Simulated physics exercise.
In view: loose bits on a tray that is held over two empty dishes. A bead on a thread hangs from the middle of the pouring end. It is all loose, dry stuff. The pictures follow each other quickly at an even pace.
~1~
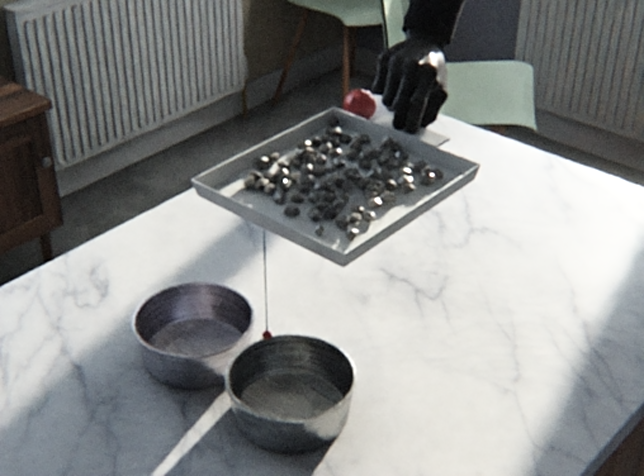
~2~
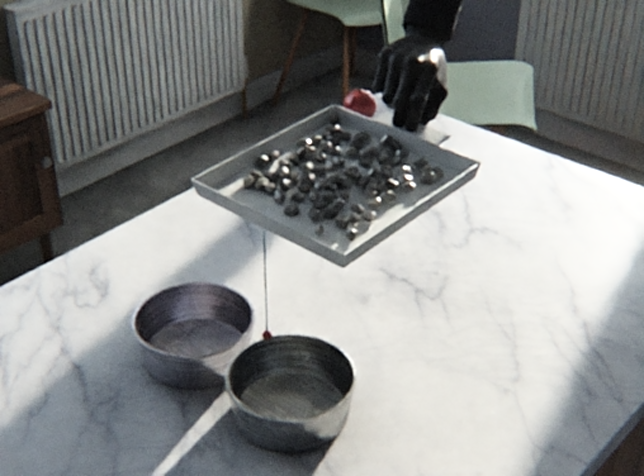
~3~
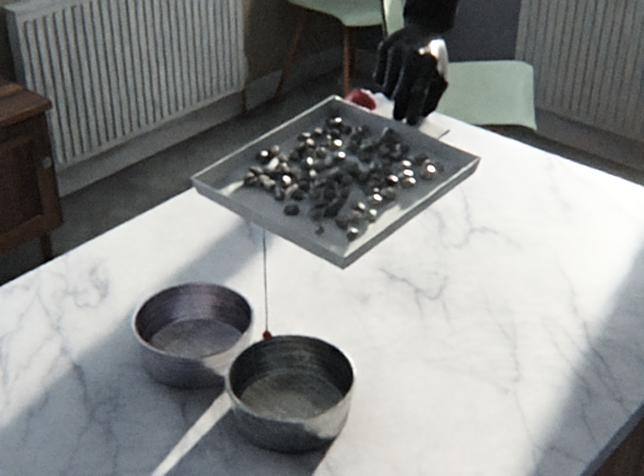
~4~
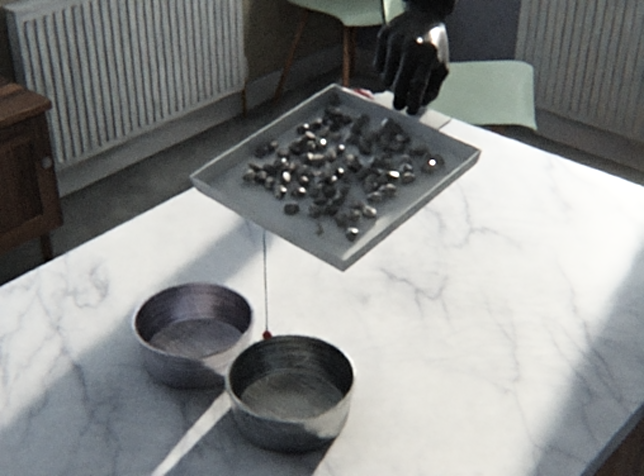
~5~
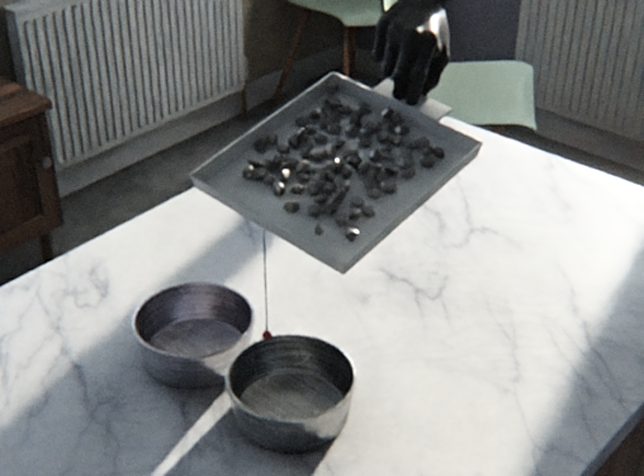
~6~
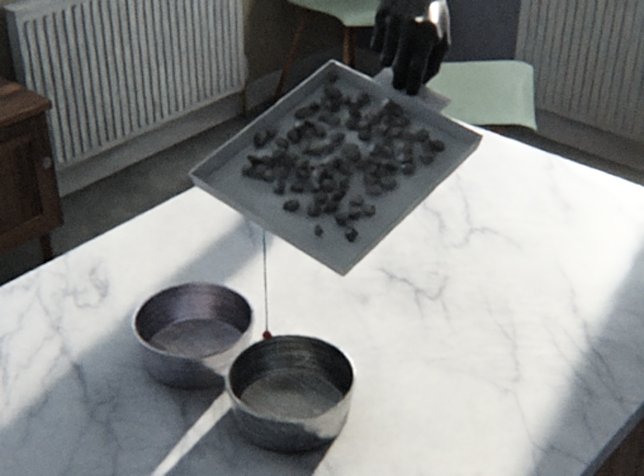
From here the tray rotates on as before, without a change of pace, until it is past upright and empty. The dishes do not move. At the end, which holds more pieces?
It favours the right dish.
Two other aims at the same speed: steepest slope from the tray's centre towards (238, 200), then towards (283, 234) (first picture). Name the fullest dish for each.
At the first place the dish on the left, at the second the right dish.
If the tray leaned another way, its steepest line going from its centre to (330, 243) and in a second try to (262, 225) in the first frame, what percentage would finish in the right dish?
First some 80, then 30 per cent.
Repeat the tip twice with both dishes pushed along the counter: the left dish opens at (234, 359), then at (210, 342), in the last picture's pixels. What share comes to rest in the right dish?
Roughly 60 per cent, and 90 per cent.
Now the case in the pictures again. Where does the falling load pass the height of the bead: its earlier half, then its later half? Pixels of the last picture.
Around (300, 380) and then (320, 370).
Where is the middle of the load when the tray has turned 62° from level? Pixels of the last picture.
Near (313, 234).
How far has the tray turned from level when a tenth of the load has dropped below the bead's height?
At about 70°.
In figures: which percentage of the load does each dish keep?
About: Left dish 0, right dish 80 per cent.
Just after the last frame, tray tipped steeply; almost all on the tray; about a tenth in the air.
A moment on, tray tipped past a quarter turn; roughly a third on the tray; roughly a third in the right dish; about a tenth outside both; about a tenth in the air.
Further on, tray tipped past a quarter turn; the larger part in the right dish; roughly a quarter outside both.
When it is over, tray tipped past a quarter turn; the larger part in the right dish; not one in the left dish; roughly a quarter outside both.
